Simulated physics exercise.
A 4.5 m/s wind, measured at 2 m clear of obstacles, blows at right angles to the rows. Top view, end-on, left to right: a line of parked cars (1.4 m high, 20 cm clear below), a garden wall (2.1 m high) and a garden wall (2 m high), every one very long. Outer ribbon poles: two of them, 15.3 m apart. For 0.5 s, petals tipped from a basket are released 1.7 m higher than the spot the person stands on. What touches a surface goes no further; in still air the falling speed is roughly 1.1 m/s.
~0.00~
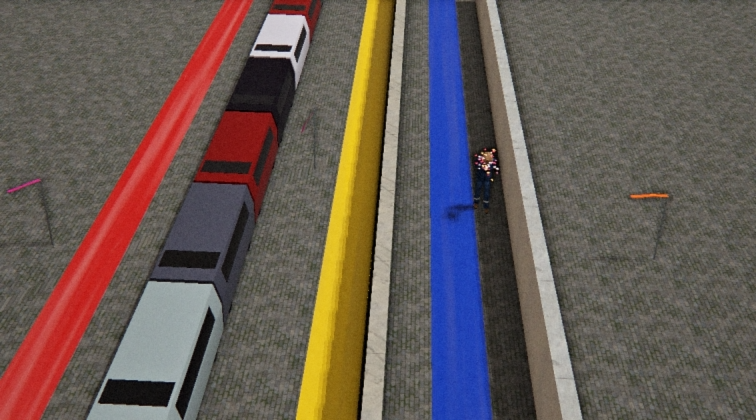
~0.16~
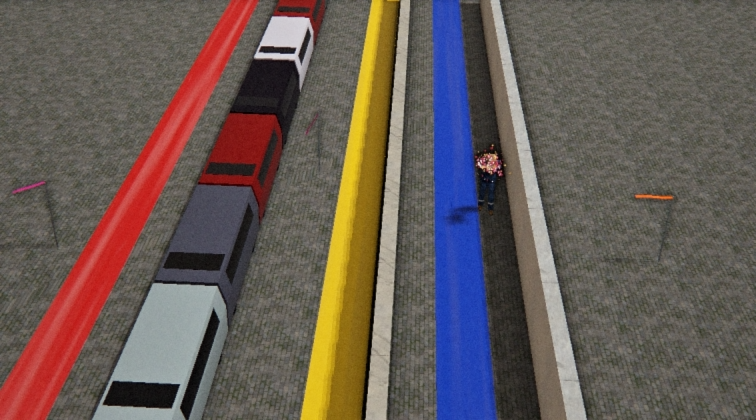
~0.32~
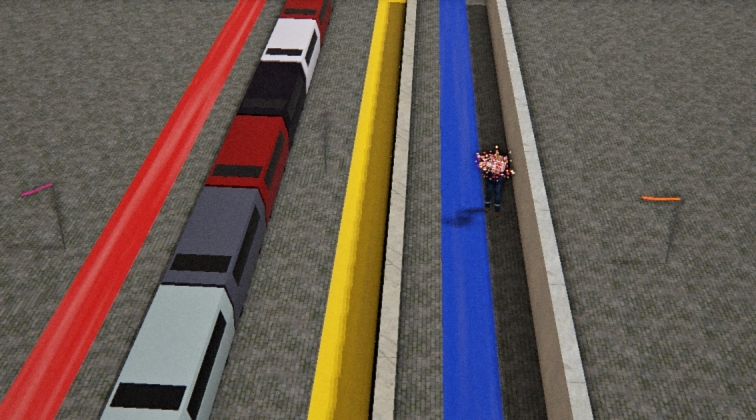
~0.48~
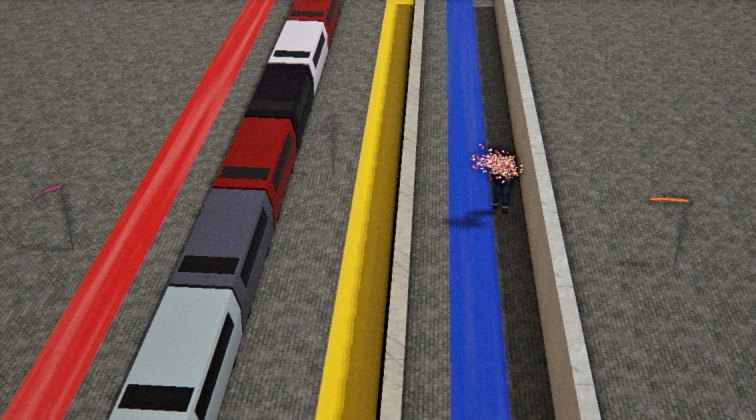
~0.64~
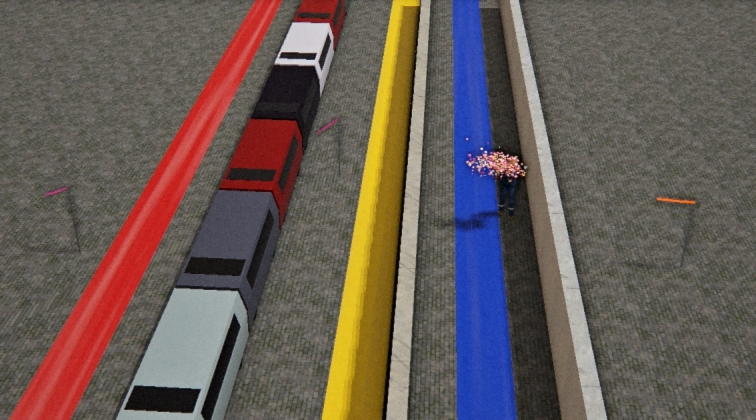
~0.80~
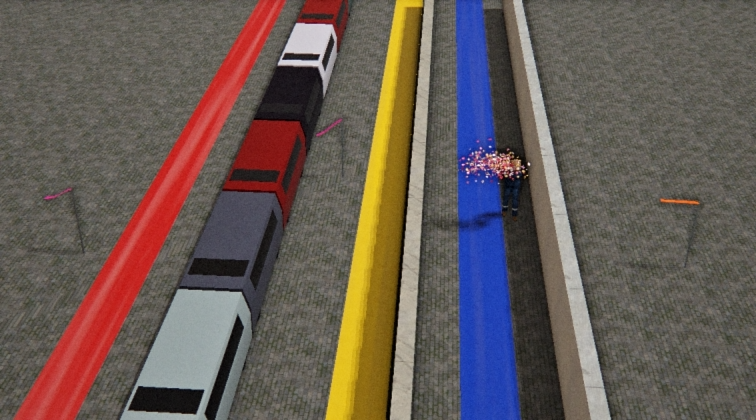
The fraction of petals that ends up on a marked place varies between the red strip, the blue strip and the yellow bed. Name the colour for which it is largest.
The largest fraction goes to blue.
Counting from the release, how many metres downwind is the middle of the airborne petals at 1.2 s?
My estimate would be some 1.0 metres.
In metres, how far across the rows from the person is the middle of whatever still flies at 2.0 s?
Roughly 1.5 metres.
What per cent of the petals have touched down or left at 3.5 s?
100 %.
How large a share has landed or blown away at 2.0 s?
Roughly 35 %.
After 1.2 s, 100 % is in the air or yet to come; 0 % lies on the yellow bed, 0 % on the red strip and 0 % on the blue strip; the middle of what still flies is 1.7 m above the low ground, near (469, 168).
After 2.0 s, 67 % is in the air or yet to come; 0 % lies on the yellow bed, 0 % on the red strip and 24 % on the blue strip; the middle of what still flies is 0.4 m above the low ground, near (464, 213).
After 3.5 s, 1 % is in the air or yet to come; 0 % lies on the yellow bed, 0 % on the red strip and 65 % on the blue strip.
After 8.0 s, 0 % is in the air or yet to come; 0 % lies on the yellow bed, 0 % on the red strip and 65 % on the blue strip.
After 45.0 s, 0 % is in the air or yet to come; 0 % lies on the yellow bed, 0 % on the red strip and 65 % on the blue strip.
